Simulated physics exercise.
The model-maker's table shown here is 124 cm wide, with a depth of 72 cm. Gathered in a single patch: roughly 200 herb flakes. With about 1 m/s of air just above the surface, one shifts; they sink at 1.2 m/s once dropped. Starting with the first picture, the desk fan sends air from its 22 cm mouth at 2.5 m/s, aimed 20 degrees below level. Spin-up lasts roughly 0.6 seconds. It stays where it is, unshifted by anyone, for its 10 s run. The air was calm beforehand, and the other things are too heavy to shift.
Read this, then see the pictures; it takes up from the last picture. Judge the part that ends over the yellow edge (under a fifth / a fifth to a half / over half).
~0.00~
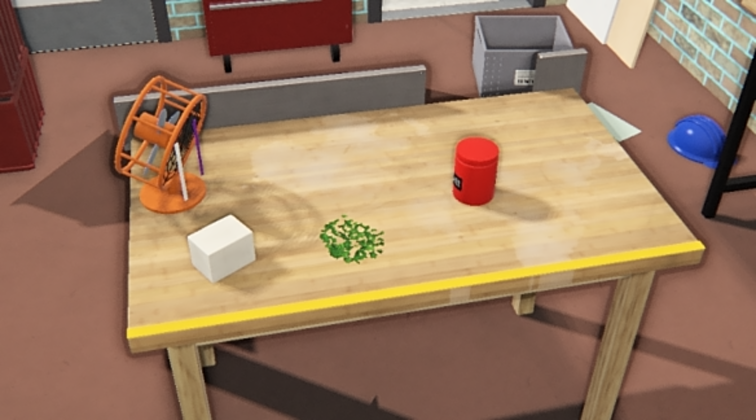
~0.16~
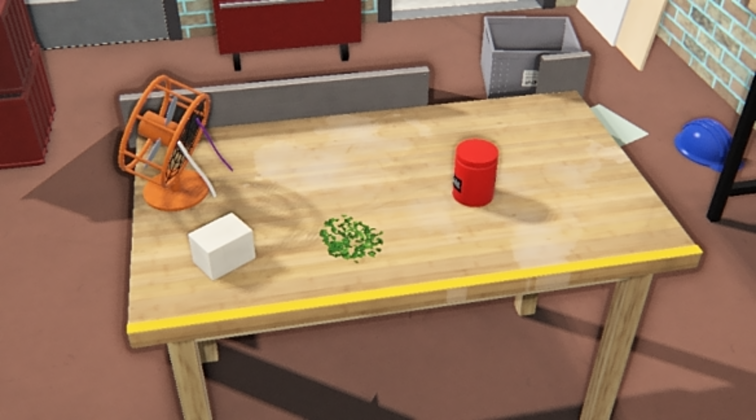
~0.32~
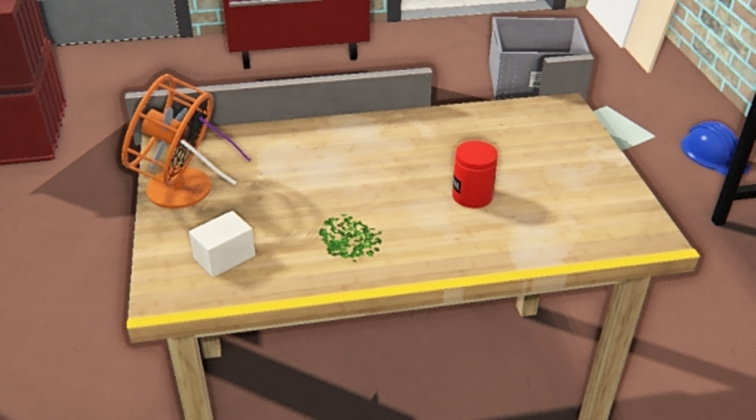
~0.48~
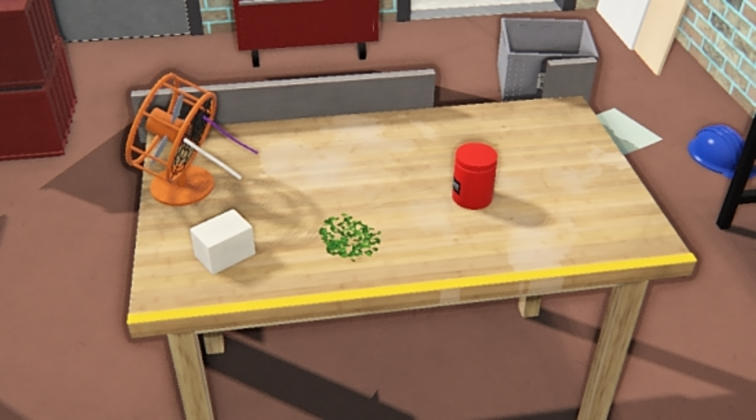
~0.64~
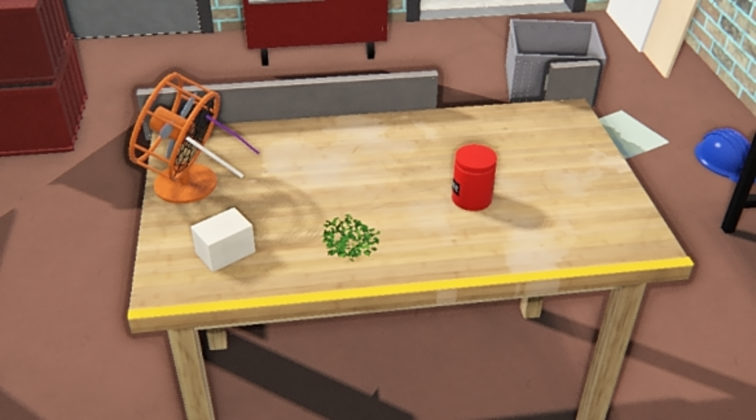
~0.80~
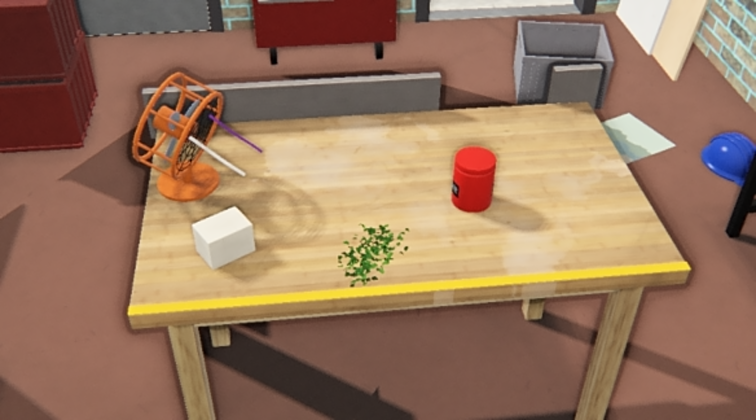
It's going to be north of one half.
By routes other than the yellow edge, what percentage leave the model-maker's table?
0 per cent.
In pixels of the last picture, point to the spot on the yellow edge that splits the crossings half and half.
(430, 291).
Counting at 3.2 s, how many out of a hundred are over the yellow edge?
100 per cent or so.
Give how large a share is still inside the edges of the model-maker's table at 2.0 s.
Close to 0 in a hundred remain at that time.
After 2.0 s, 0 % are on the move or not yet settled, 100 % are over the yellow edge.
After 3.2 s, 0 % are on the move or not yet settled, 100 % are over the yellow edge.
After 5.5 s, 0 % are on the move or not yet settled, 100 % are over the yellow edge.
After 10.0 s, at the end, 100 % are over the yellow edge.
